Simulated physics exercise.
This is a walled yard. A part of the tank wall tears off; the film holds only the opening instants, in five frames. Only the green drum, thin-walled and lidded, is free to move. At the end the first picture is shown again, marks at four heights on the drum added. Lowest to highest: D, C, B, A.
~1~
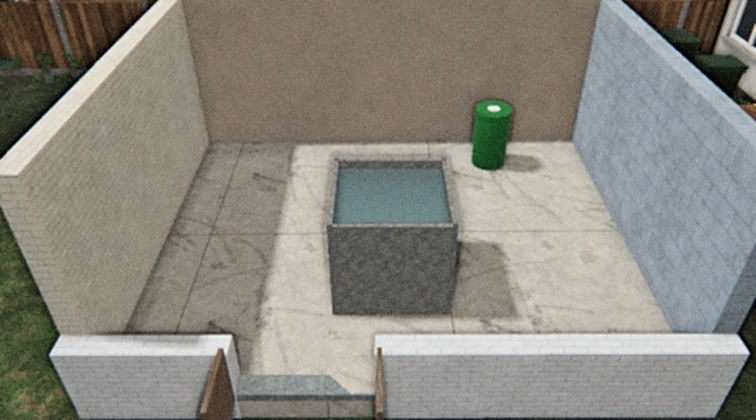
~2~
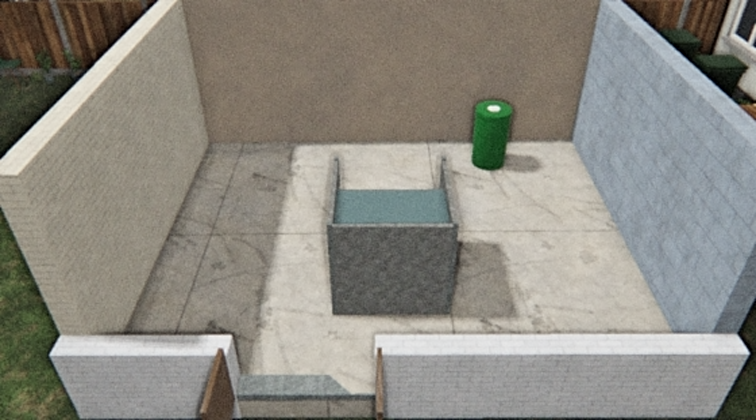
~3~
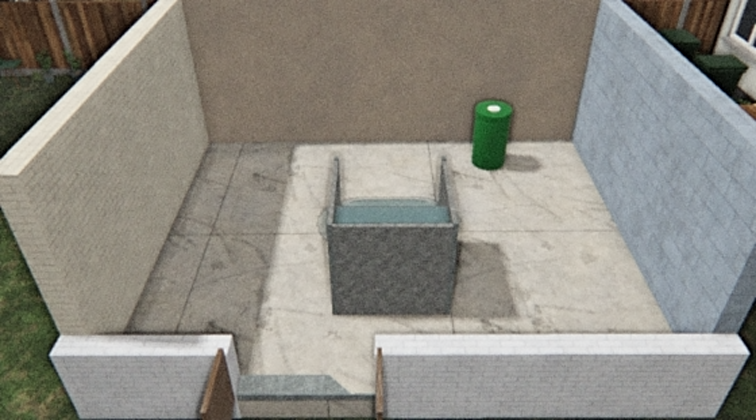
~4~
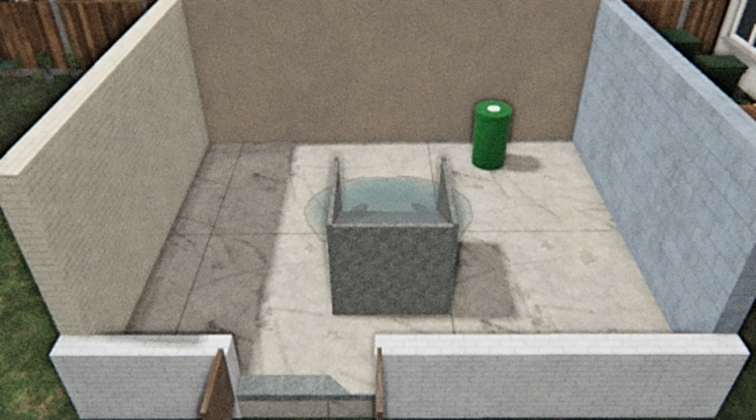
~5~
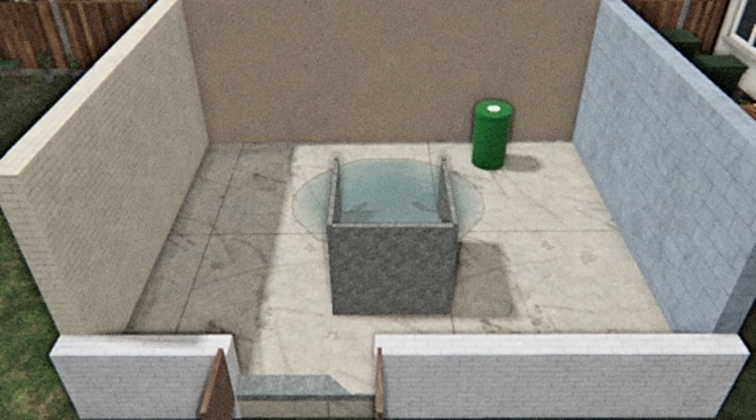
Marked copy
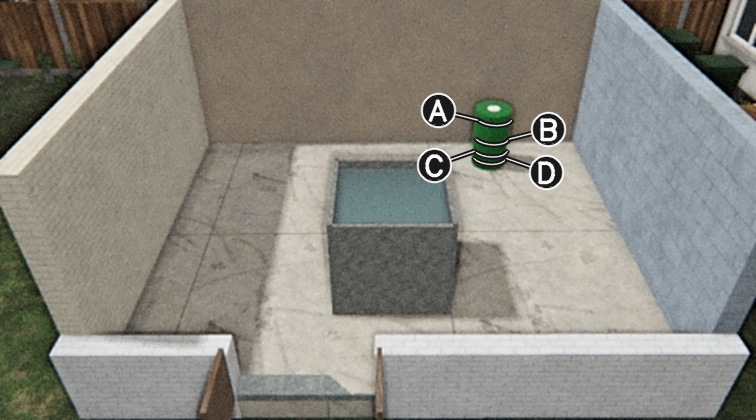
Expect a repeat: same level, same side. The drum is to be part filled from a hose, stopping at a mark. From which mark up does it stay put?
I would pick line B.
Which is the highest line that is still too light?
C it is.
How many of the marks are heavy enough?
Two of them.
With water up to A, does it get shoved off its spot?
No.
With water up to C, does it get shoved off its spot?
Yes, that goes wrong.
On the marked copy, A at (496, 125); B at (494, 144); C at (492, 157); D at (491, 164); from the bottom up D, C, B, A.
Choosing A, it does not move.
Choosing B, it shifts by a finger or two and stays.
Choosing C, it is pushed about its own width away.
Choosing D, it is pushed about 5 times its own width away.
